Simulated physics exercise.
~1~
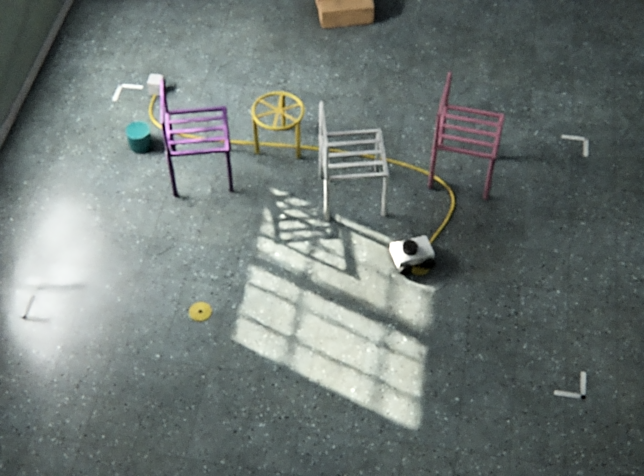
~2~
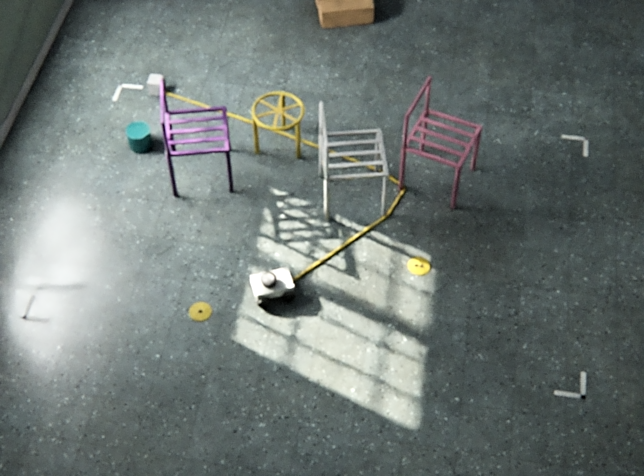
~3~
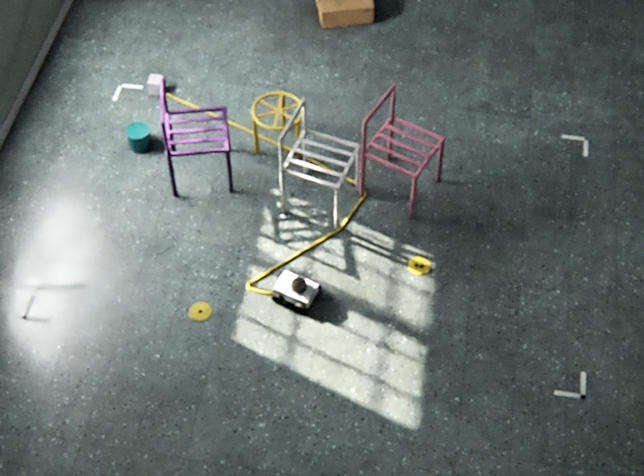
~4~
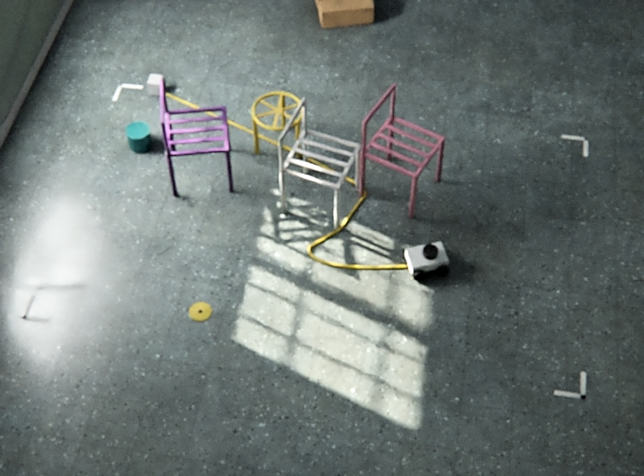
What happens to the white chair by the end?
The white chair ends up out of its starting place, shifted to the left and turned, beside the pink chair.
